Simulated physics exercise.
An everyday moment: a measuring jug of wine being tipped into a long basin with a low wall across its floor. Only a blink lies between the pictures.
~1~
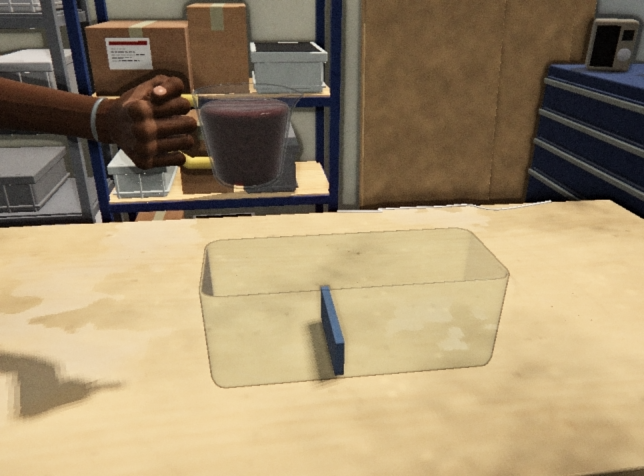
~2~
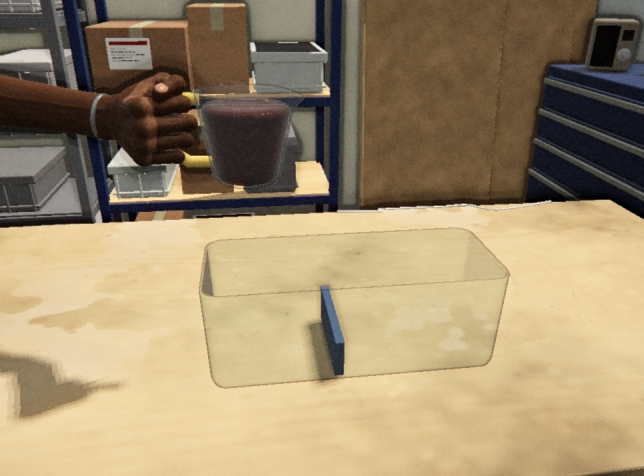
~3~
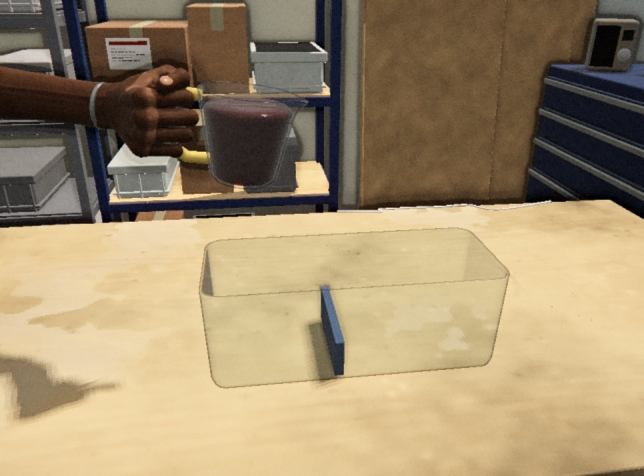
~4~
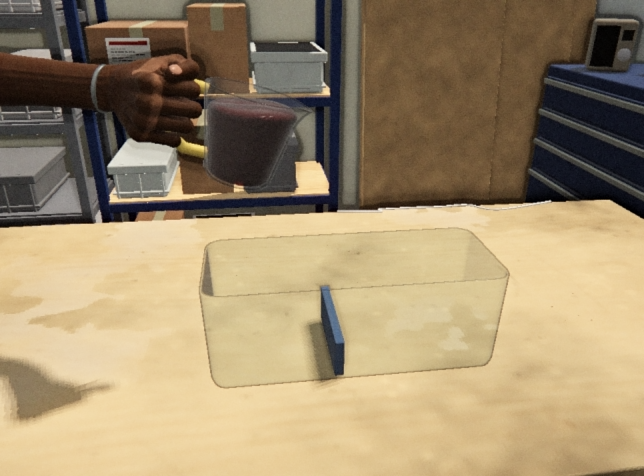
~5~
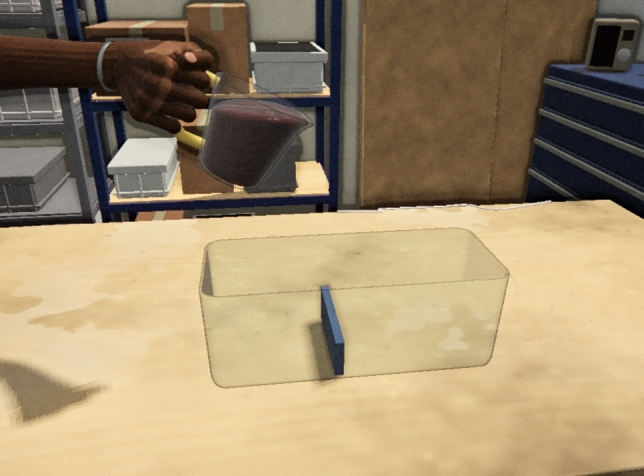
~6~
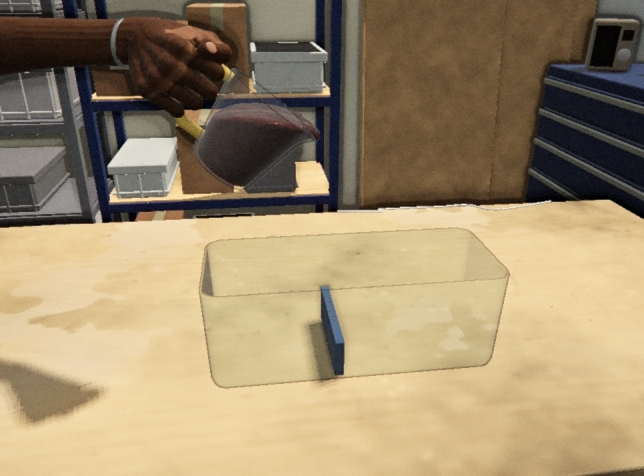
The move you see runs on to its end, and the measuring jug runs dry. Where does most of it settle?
The right-hand section gets the most.
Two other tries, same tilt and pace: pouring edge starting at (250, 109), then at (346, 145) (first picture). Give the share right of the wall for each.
The first gives 5 %, the second 95 %.
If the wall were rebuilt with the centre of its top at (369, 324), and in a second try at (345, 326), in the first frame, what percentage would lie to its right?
In turn 25 and 45 in a hundred.
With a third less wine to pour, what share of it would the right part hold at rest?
Close to 45 per cent.
A moment on, the tilt is 113° and 26 per cent is still to pour, 1 is left of the wall and 36 right of it.
Next, the tilt is 120° and 0 per cent is still to pour, 34 is left of the wall and 61 right of it.
Then the tilt is 120° and 0 per cent is still to pour, 37 is left of the wall and 61 right of it.
Later the tilt is 120° and 0 per cent is still to pour, 37 is left of the wall and 61 right of it.
At rest 37 per cent lies left of the wall, 61 right of it and 2 outside.
